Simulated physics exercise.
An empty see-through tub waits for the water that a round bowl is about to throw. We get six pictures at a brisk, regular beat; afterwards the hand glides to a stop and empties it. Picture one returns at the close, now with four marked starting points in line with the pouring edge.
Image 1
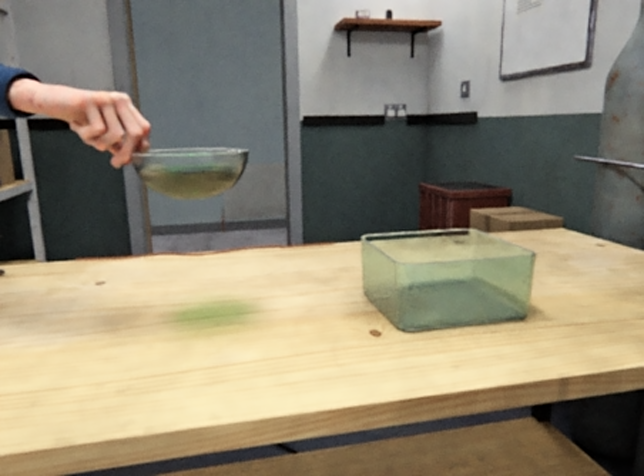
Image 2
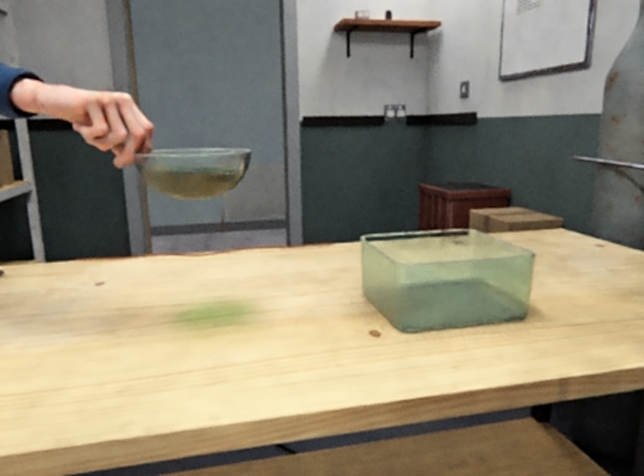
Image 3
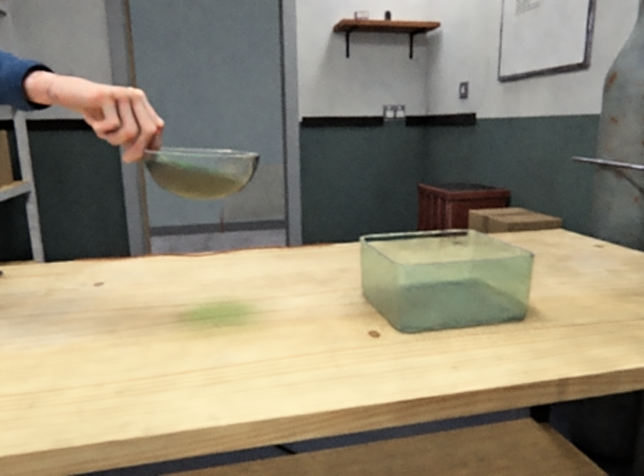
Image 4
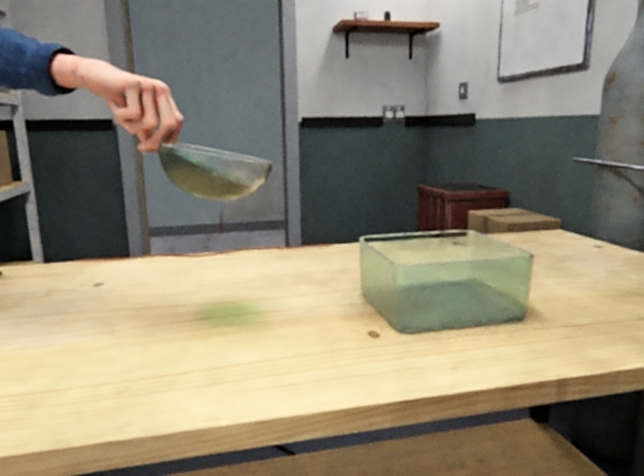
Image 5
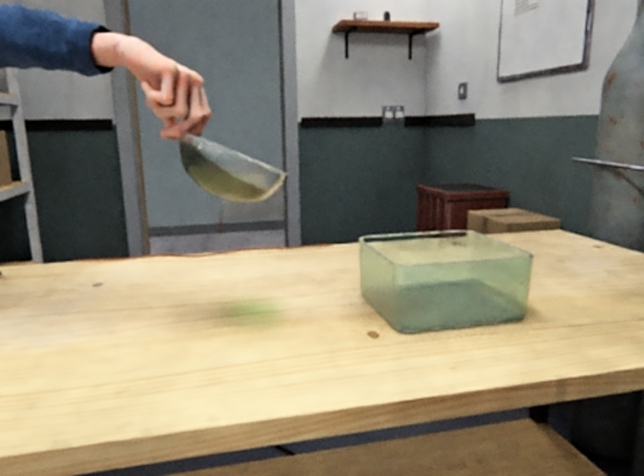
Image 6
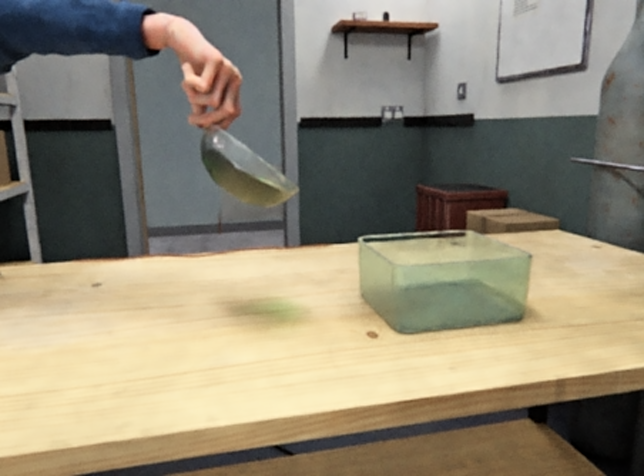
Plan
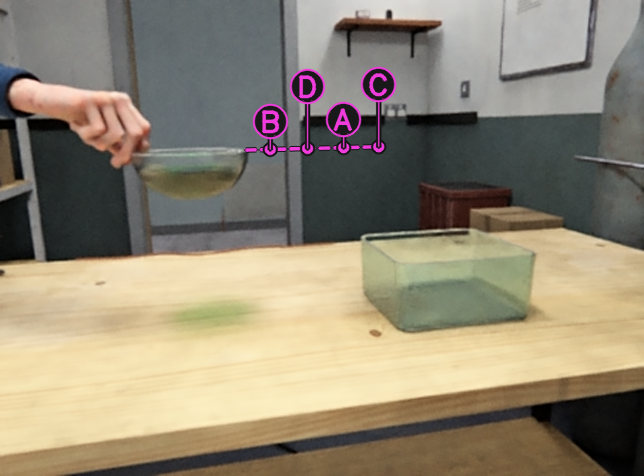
A hand held a round see-through bowl of water above a wooden table, then moved it right and tilted it steeply toward a clear, rectangular tub, which stayed still on the tabletop.
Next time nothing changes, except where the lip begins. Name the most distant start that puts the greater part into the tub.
B is the one.
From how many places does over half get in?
All of them.
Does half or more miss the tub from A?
No.
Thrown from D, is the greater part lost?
No.
In magenta, A at (343, 147); B at (270, 149); C at (378, 146); D at (307, 148).
For spot A, about 86 % lands in the tub, 7 % falls short and 7 % goes beside or beyond.
For spot B, about 68 % lands in the tub, 19 % falls short and 13 % goes beside or beyond.
For spot C, about 70 % lands in the tub, 2 % falls short and 28 % goes beside or beyond.
For spot D, about 81 % lands in the tub, 6 % falls short and 13 % goes beside or beyond.
